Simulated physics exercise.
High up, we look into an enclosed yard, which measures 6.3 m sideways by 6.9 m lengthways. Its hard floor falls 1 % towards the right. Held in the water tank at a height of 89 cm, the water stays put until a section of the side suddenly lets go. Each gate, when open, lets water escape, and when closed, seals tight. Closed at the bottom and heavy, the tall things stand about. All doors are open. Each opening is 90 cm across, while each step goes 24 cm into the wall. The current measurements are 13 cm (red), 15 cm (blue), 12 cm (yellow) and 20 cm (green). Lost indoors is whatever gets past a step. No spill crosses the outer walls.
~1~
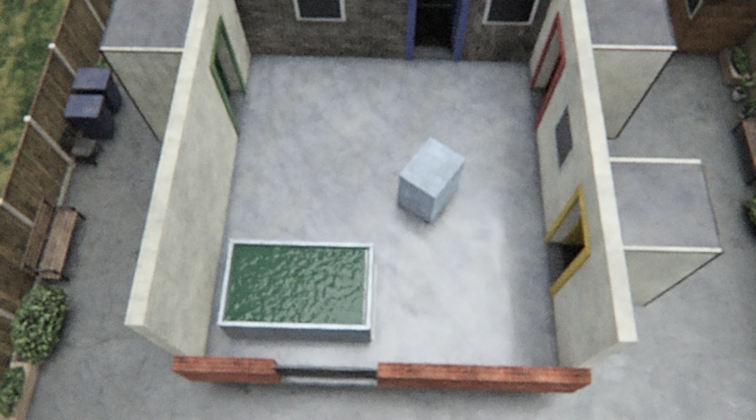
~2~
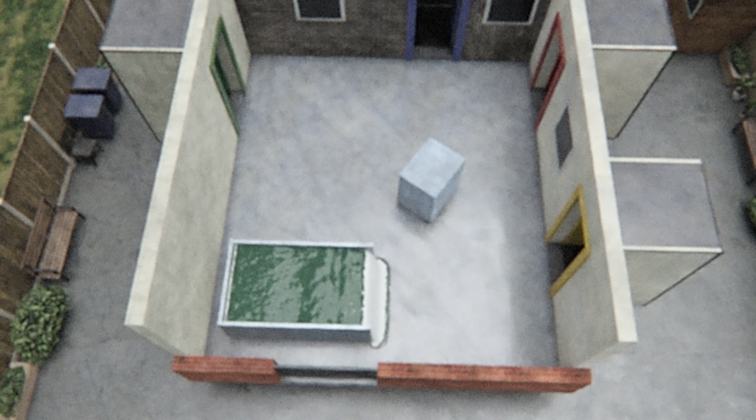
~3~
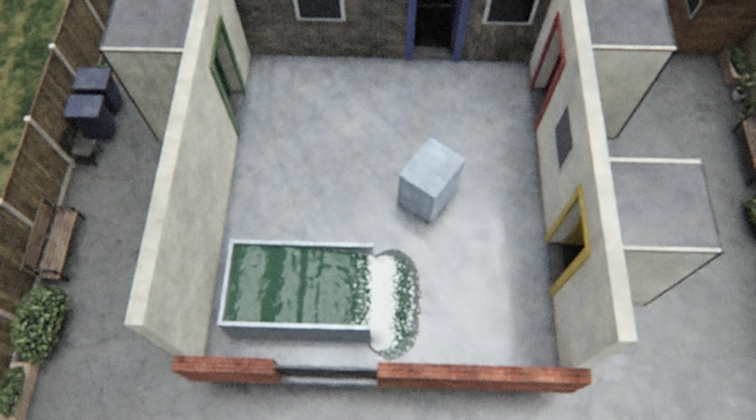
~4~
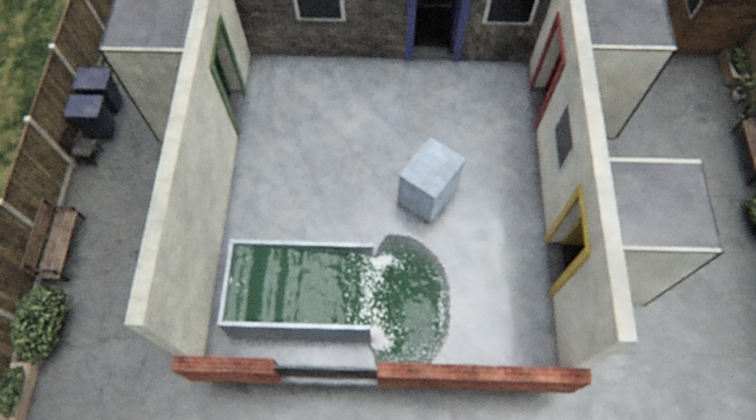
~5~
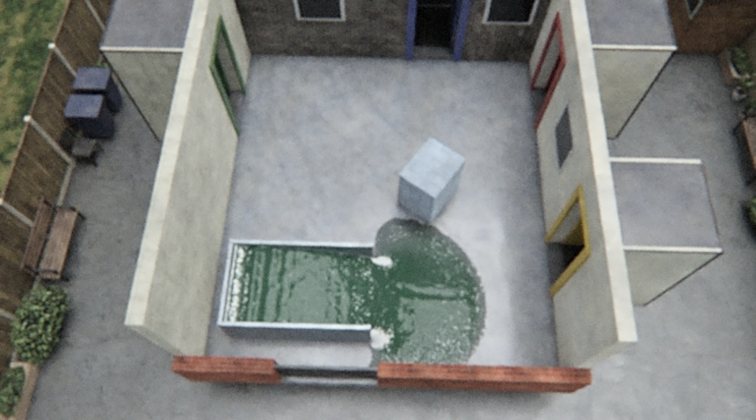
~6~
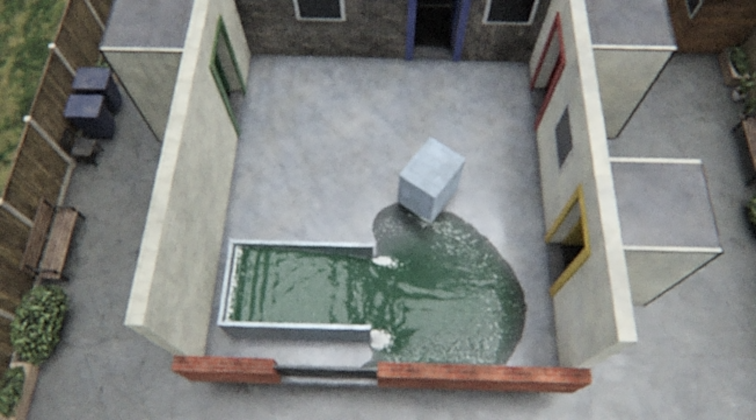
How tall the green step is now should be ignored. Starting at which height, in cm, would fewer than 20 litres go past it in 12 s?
Starting at roughly 8 cm.
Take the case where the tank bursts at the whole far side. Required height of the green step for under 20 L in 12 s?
Minimum height: Approx. 13.5 cm.
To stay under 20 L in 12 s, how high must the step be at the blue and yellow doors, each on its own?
About 14.0 cm at blue and 33 cm at yellow.
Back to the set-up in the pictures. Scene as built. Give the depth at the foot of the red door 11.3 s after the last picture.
Depth: Near 9.0 cm.
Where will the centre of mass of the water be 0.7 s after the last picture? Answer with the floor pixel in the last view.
I'd say around (375, 304).
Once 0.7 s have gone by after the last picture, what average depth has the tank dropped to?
The mean depth is roughly 45 cm.
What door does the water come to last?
Coming last is the green one.
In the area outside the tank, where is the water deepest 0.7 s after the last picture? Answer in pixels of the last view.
Look close to (550, 365).
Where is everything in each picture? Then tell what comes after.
The water tank at (298, 284) is whole and still, 89 cm deep; the green door at (231, 84) is dry, in the first picture.
The gap is at (369, 295), the front 0.3 m out at (385, 336); the back of the water tank holds 89 cm, in the second picture.
The front is at (415, 327), 0.8 m from the gap at (369, 297); 1.3 m2 of floor is wet, 89 cm left at the back, in the third picture.
Water pours out at (369, 297) and has run 1.4 m, to (444, 328); about 12 cm deep outside, 86 cm at the back, in the fourth picture.
The gap is at (369, 298), the front 2.0 m out at (481, 323); the back of the water tank holds 77 cm, in the fifth picture.
Water pours out at (369, 298) and has run 2.8 m, to (520, 321); about 7 cm deep outside, 75 cm at the back; 4.0 m in a straight line remain to the green door at (231, 84), in the sixth picture.
Then, 0.7 s after the last picture water covers 30 % of the floor, deepest (58 cm) near (550, 365); it has not reached the green door.
Then, 2.3 s after the last picture water covers 40 % of the floor, deepest (37 cm) near (549, 355); it has not reached the green door.
Then, 11.3 s after the last picture water covers 100 % of the floor, deepest (12 cm) near (203, 364); 6 cm at the green door, 0 litres in over its 20 cm step.
At the green door as built, the water peaked near 14 cm, 6.3 s after the last picture.
With a step of 6.5 cm, 35 litres would have come in within the 12 s; with 10 cm, 7 litres. So under 20 litres takes about 8 cm.
